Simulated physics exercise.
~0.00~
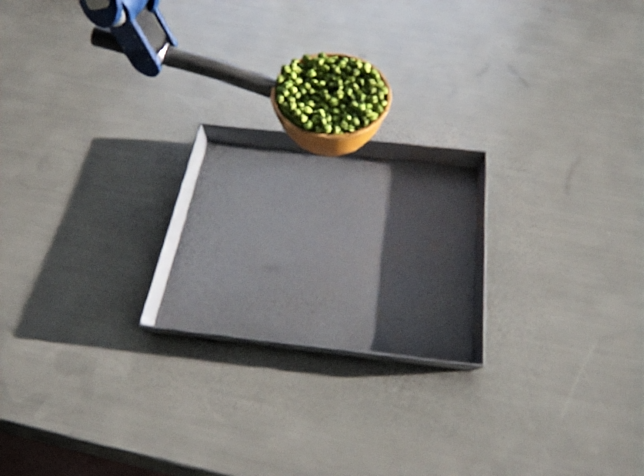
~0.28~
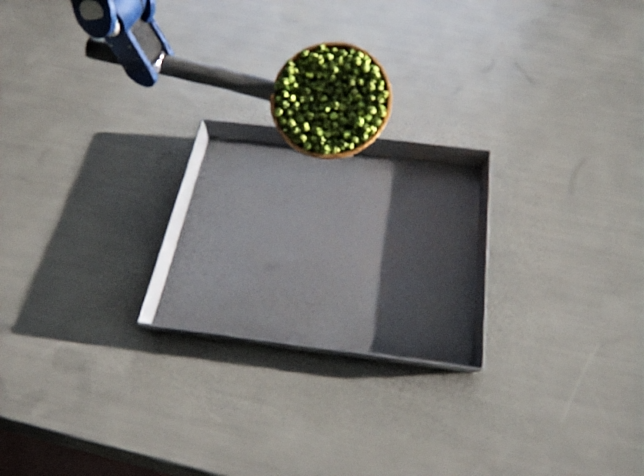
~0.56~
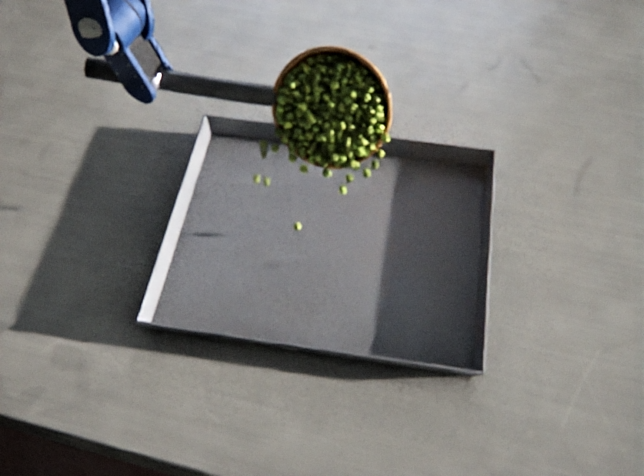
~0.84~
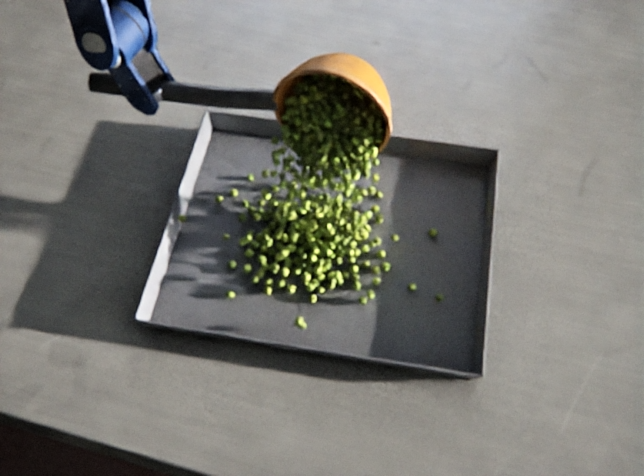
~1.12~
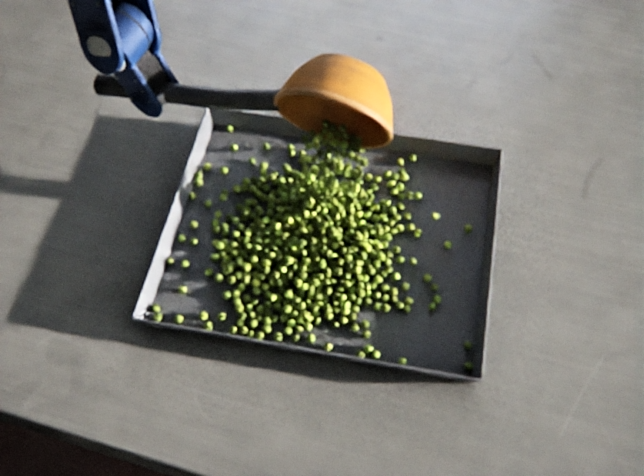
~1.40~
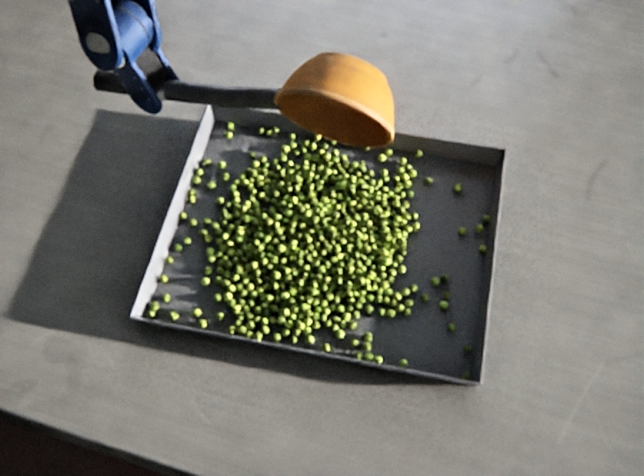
In this clip, a blue mechanical gripper tips an orange bowl-shaped ladle of green peas over a shallow gray tray. A few peas fall first, then a thick stream pours out, leaving a wide pile in the tray beneath the tilted ladle.
